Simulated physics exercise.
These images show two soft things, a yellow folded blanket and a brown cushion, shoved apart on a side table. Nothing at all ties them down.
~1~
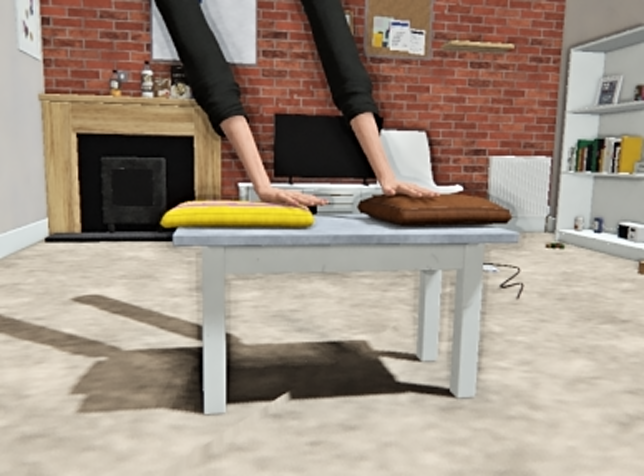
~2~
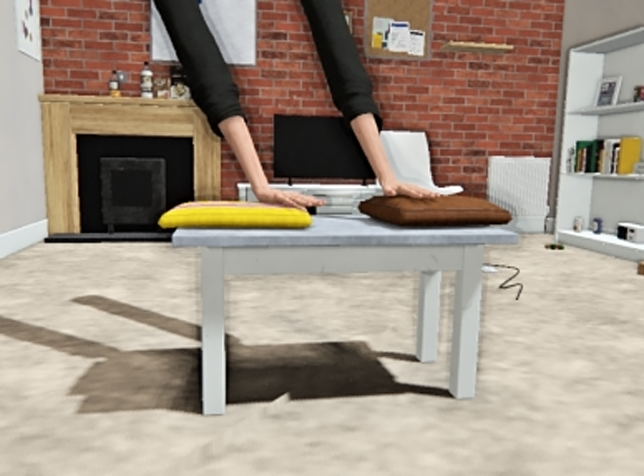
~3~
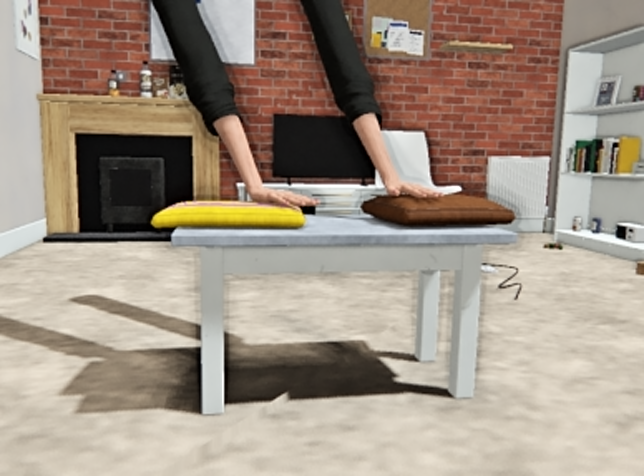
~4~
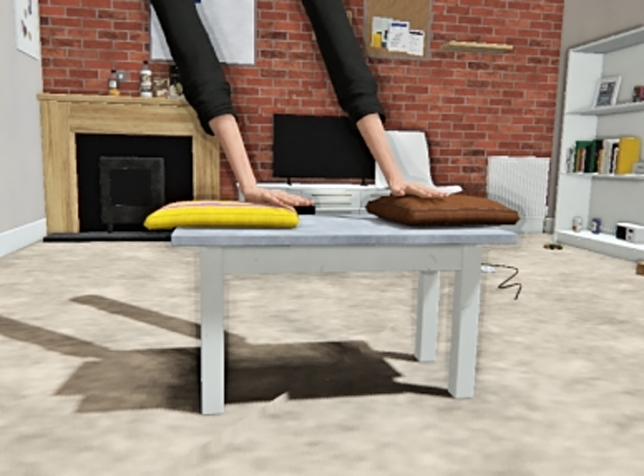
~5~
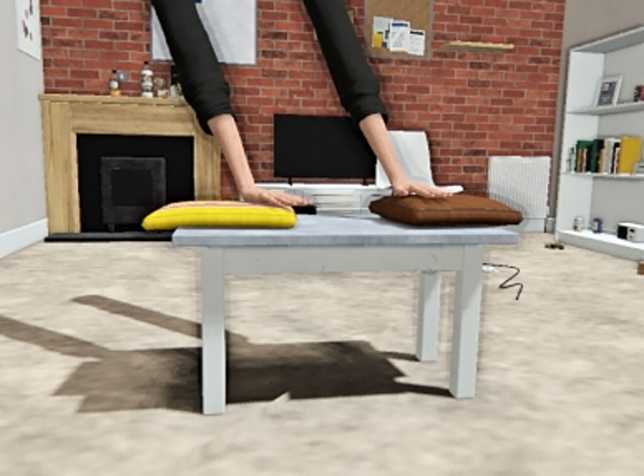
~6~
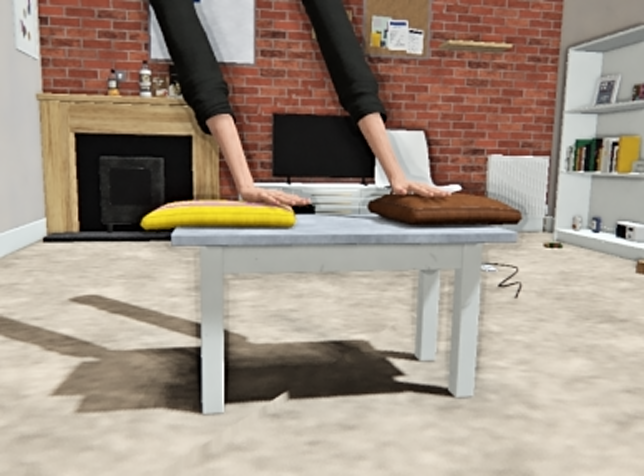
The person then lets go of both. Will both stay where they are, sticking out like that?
My guess is the yellow folded blanket sticks around; my guess is the brown cushion sticks around.
Then, 0.28 s after the last picture, folded blanket lying still; cushion lying still.
At rest, folded blanket lying still; cushion lying still. The yellow folded blanket holds its place and the brown cushion stays up there.
